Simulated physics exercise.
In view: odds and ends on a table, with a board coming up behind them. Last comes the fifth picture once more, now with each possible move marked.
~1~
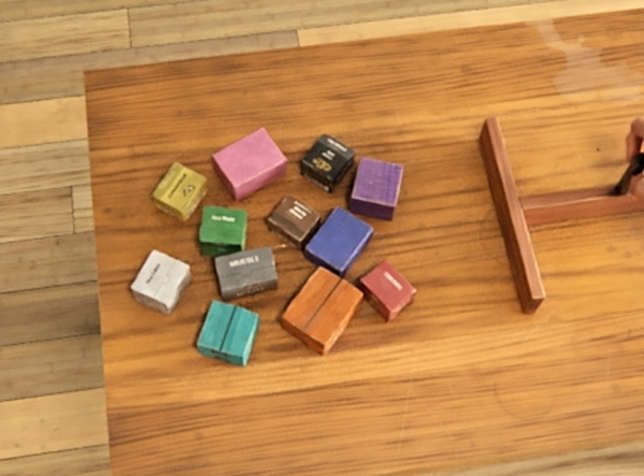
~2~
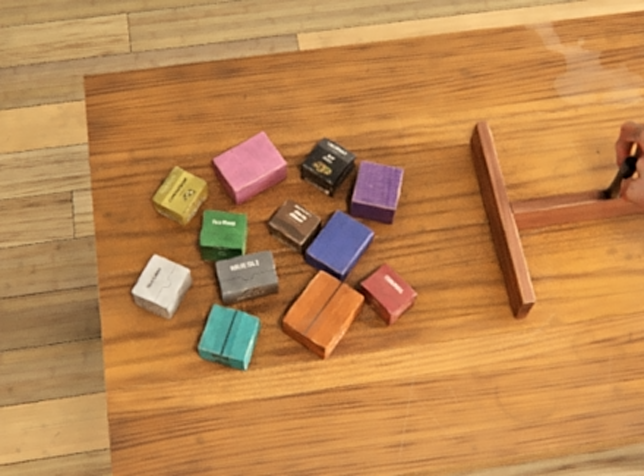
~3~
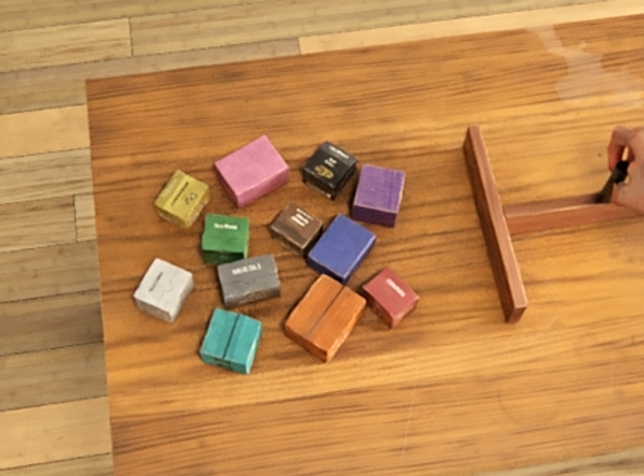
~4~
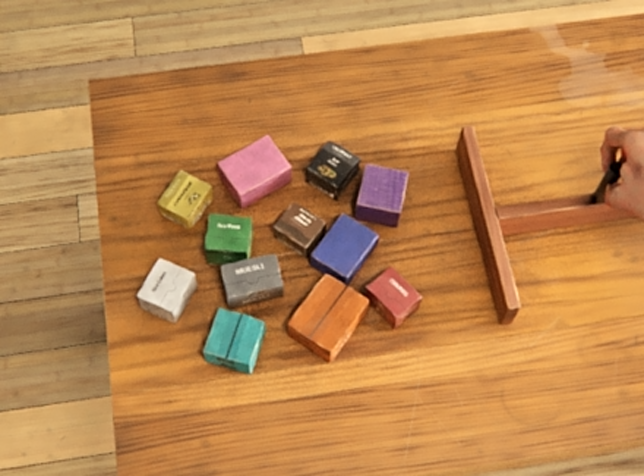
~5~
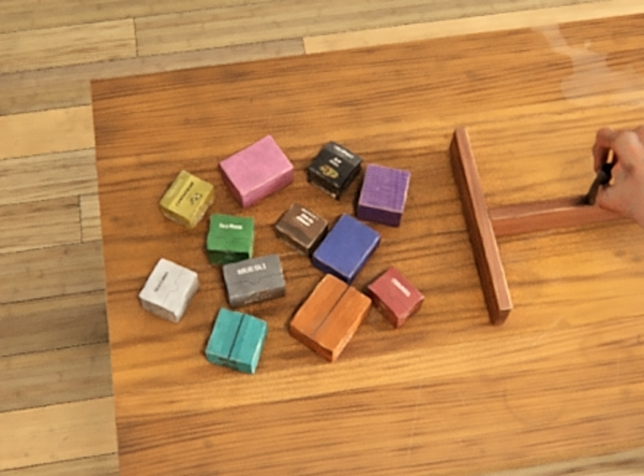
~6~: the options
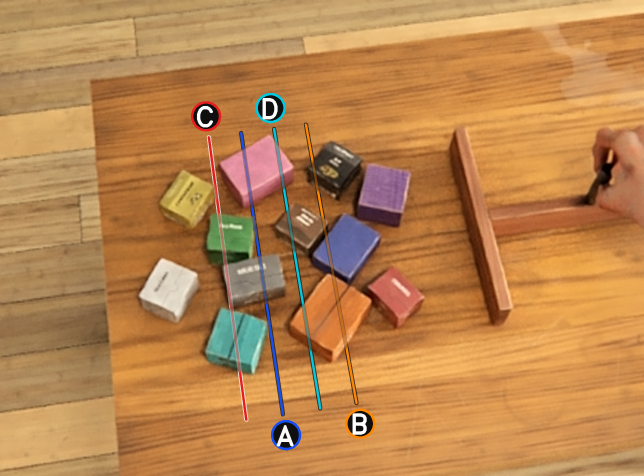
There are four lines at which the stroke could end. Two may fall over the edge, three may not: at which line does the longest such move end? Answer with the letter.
As far as mark C.
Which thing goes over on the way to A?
The white packet.
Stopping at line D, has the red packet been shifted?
By then, yes.
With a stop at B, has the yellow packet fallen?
By then, no.
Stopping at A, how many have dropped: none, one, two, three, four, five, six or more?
In all, one.
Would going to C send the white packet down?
Yes.
On the copy, A at (261, 264); B at (330, 255); C at (226, 269); D at (296, 260).
On C. First, board (392, 227); black packet (325, 166); orange box (319, 321).
Then, board (301, 240); white packet (134, 292); yellow packet (162, 205).
Finally, board (230, 250); white packet over the edge; yellow packet over the edge; two fallen.
By contrast, A is within the limit but short; B is within the limit but short; D is within the limit but short.
